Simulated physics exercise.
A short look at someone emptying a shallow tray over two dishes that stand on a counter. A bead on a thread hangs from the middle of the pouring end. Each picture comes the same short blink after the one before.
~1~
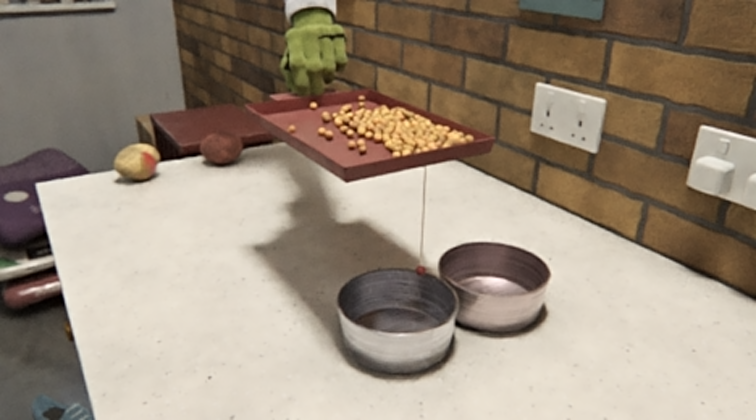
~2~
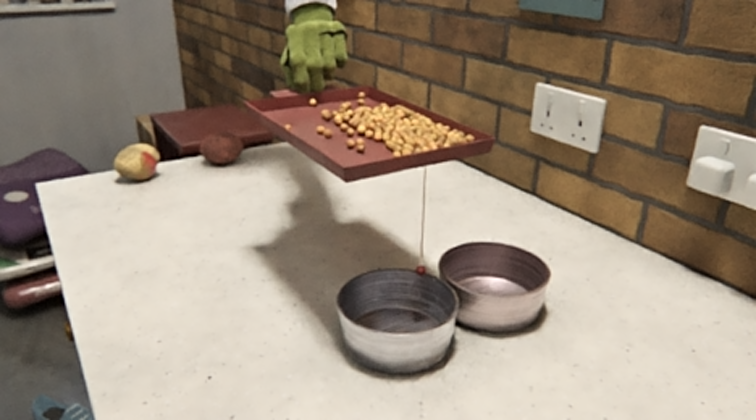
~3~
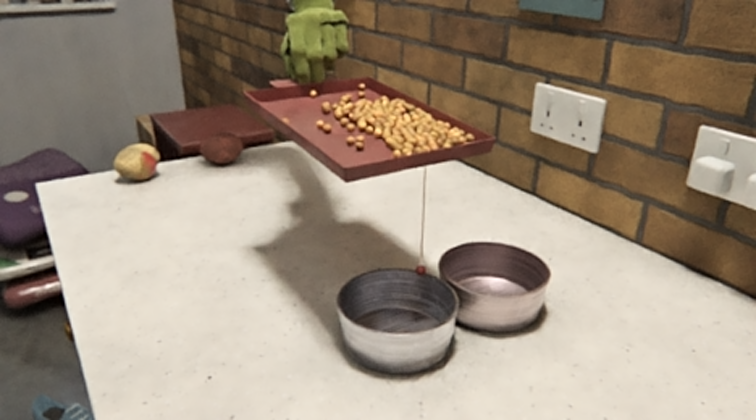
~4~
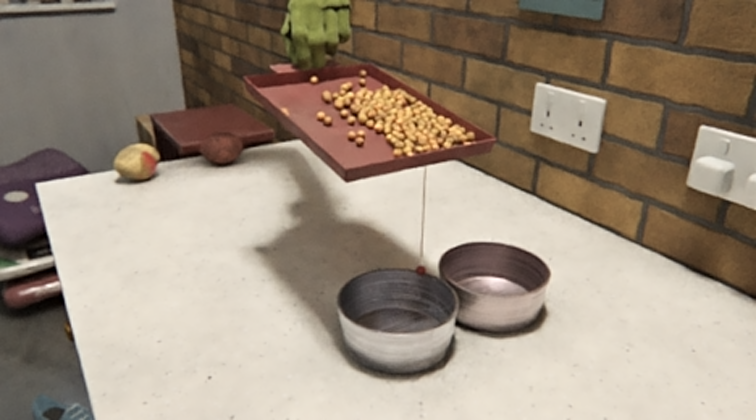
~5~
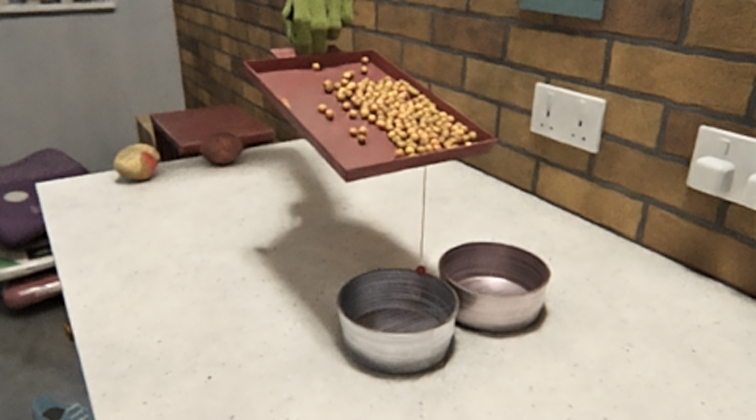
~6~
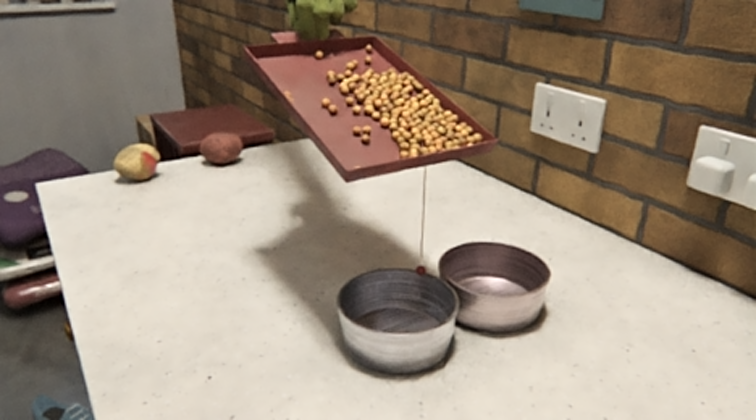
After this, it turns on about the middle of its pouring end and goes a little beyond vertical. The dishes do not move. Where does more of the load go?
The left dish gets more.
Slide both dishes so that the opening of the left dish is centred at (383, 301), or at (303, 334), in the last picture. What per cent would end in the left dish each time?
About 40 and 0 per cent.
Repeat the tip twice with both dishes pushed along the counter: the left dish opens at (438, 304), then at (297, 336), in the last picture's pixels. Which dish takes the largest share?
One: The left dish. Two: The right-hand dish.
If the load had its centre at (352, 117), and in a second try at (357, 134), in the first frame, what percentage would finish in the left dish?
In turn 30 and 40 in a hundred.
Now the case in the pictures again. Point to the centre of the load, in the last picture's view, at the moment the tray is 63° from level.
Around (431, 125).
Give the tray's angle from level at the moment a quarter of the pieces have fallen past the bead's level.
Around 90° of tilt.
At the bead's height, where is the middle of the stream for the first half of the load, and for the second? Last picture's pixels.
At about (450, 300), then at (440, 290).
Soon, tray tipped steeply; nearly all on the tray; a stray few outside both; a stray few in the air.
A while on, tray tipped past a quarter turn; a small part on the tray; about a quarter in the left dish; a small part in the right dish; about a third outside both; about a quarter in the air.
Towards the end, tray tipped past a quarter turn; about a third in the left dish; a small part in the right dish; about half outside both.
Finally, tray tipped past a quarter turn; about a third in the left dish; a small part in the right dish; about half outside both.
